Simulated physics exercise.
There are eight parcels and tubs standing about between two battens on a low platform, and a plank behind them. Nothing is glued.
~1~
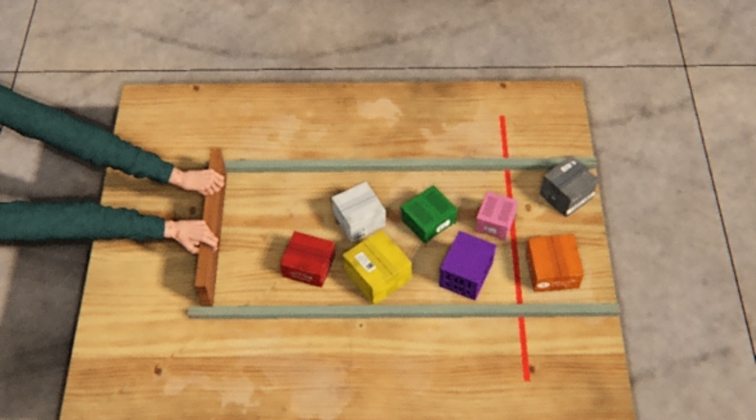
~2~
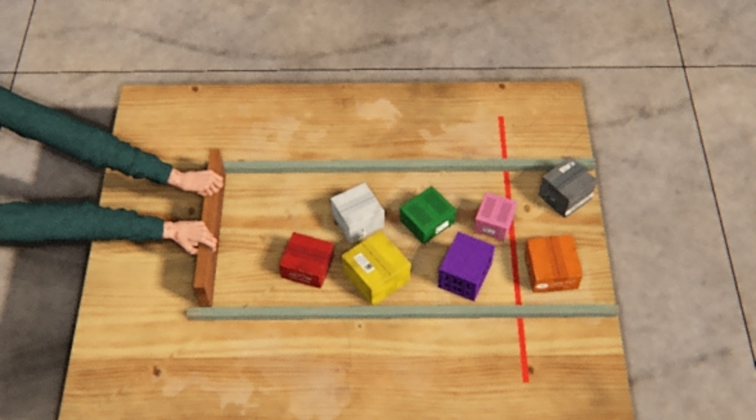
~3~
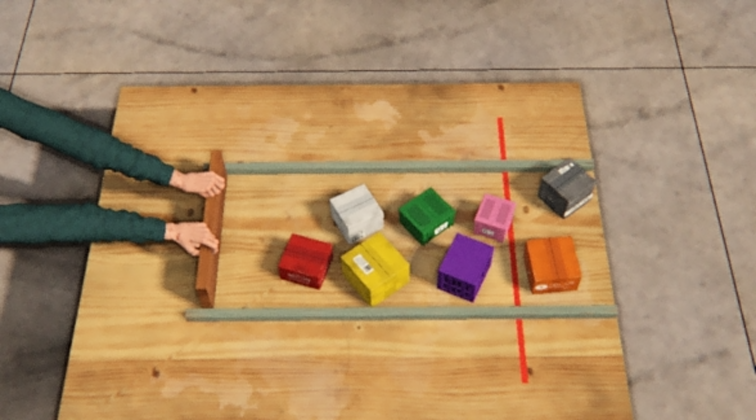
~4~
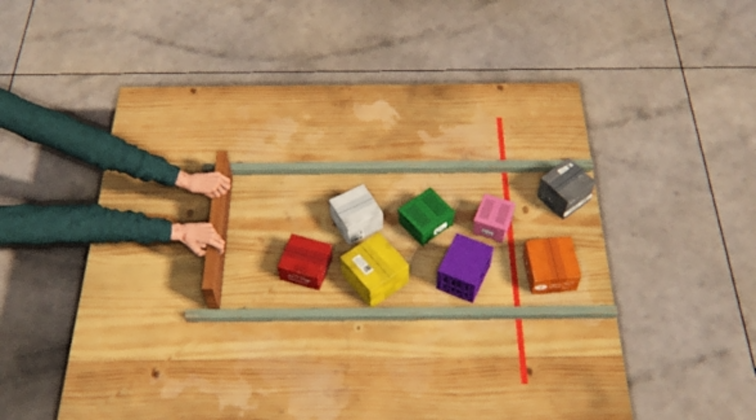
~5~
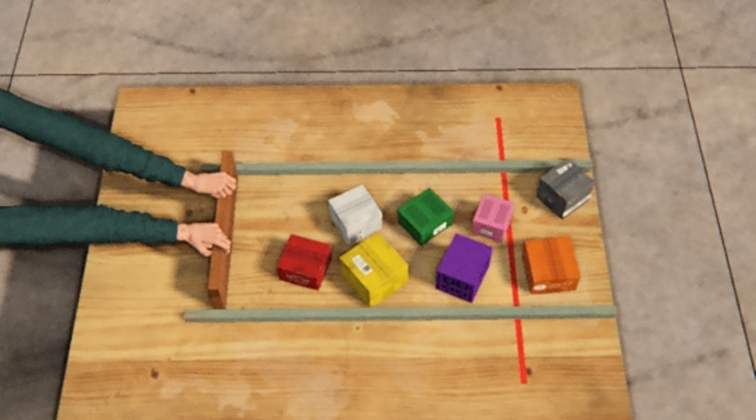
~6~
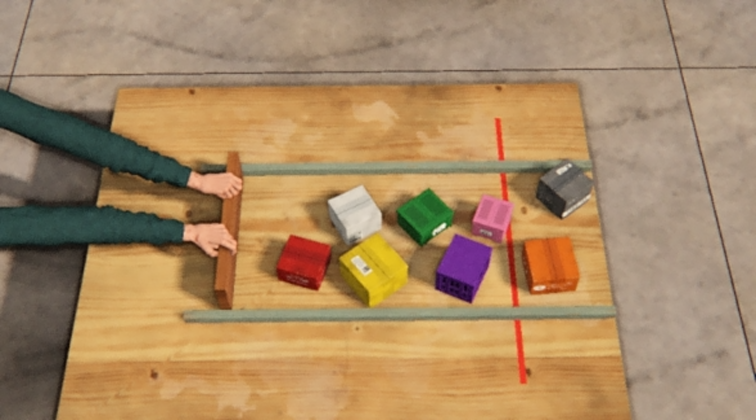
On a wooden platform, two hands easing a plank slightly right between battens, behind eight coloured boxes that stay in place.
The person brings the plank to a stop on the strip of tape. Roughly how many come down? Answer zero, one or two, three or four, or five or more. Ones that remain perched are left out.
Three or four.
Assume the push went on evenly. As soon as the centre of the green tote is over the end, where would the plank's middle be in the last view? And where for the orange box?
Estimated middle: (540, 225), and (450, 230) for the other.
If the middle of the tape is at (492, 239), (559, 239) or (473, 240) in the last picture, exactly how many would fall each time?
Respectively 1, 5 and 1.
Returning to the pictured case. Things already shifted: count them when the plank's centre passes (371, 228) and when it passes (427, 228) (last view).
Counting first: 5, next 7.
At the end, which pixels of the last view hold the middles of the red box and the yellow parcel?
Final spots - red box (534, 256), yellow parcel (583, 278).
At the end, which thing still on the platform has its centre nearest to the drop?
Answer: The grey parcel.
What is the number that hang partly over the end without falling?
The figure is 1.
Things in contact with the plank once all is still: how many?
2 touch it.
Soon after, none off yet; grey parcel at rest near (565, 189); orange box at rest near (550, 266); pink tote at rest near (492, 219).
After that, none off yet; grey parcel at rest near (565, 189); orange box displaced a little near (575, 267); pink tote displaced about its own width near (519, 223).
In the end, the number that fall off is three or four; gone, purple crate, pink tote and orange box.
